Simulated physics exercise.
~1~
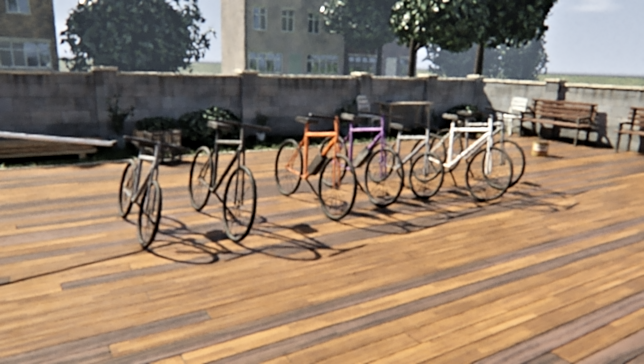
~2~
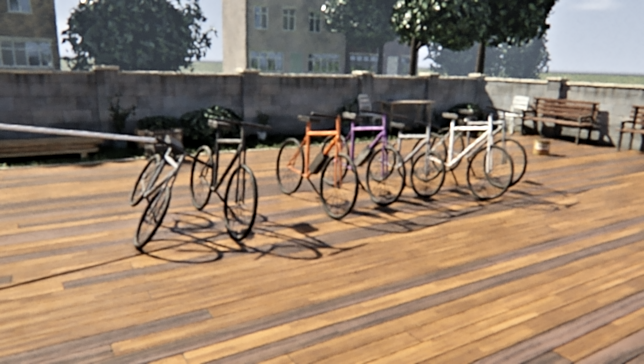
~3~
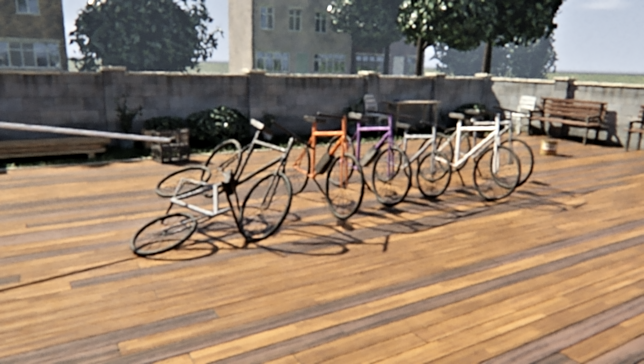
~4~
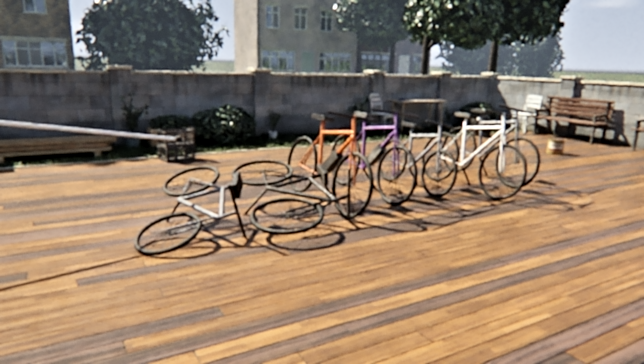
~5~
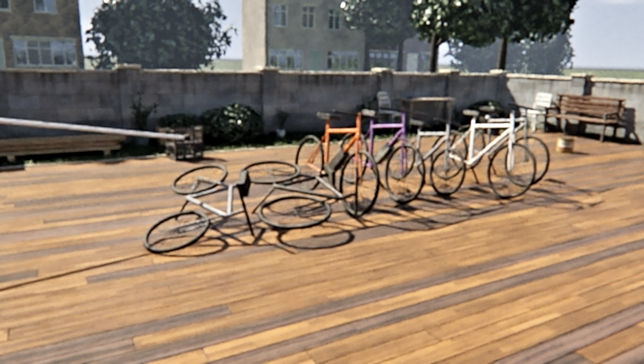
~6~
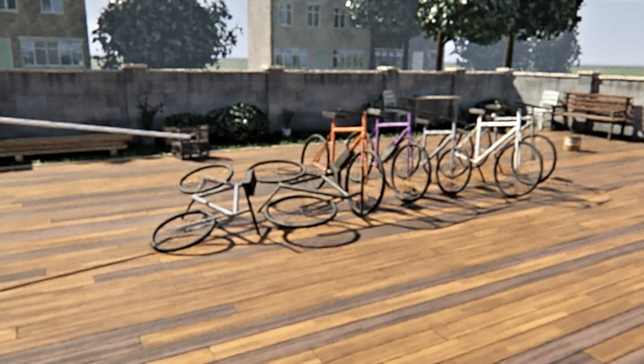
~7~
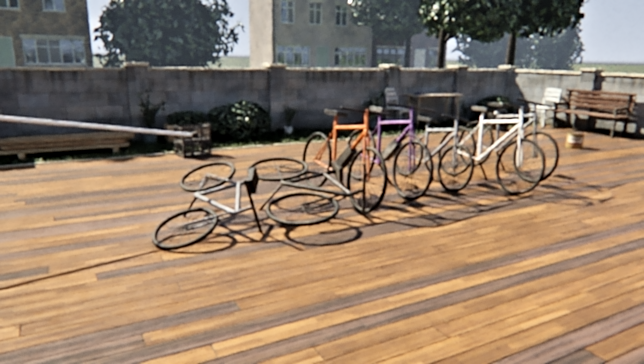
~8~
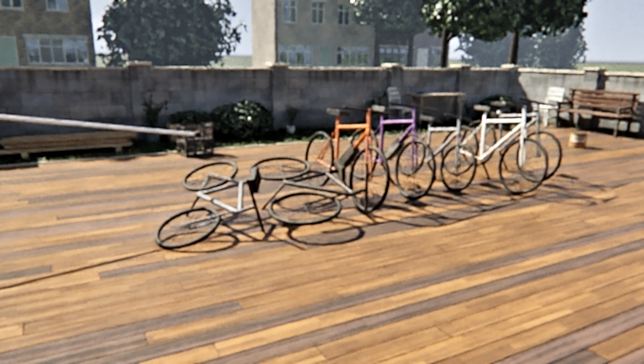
At first, a row of bicycles stands upright on a sunlit wooden deck before a low wall, with an orange one and a purple one among them. A pale pole reaches in from the left and pushes the nearest dark bicycle, which tips to the right. It topples against the next dark bicycle, and that one goes over too, dropping towards the orange bicycle. Both end up sprawled on the planks, wheels nearly flat, while the pole stops. The orange, purple and pale bicycles beyond them never fall, and everything stays still to the end.
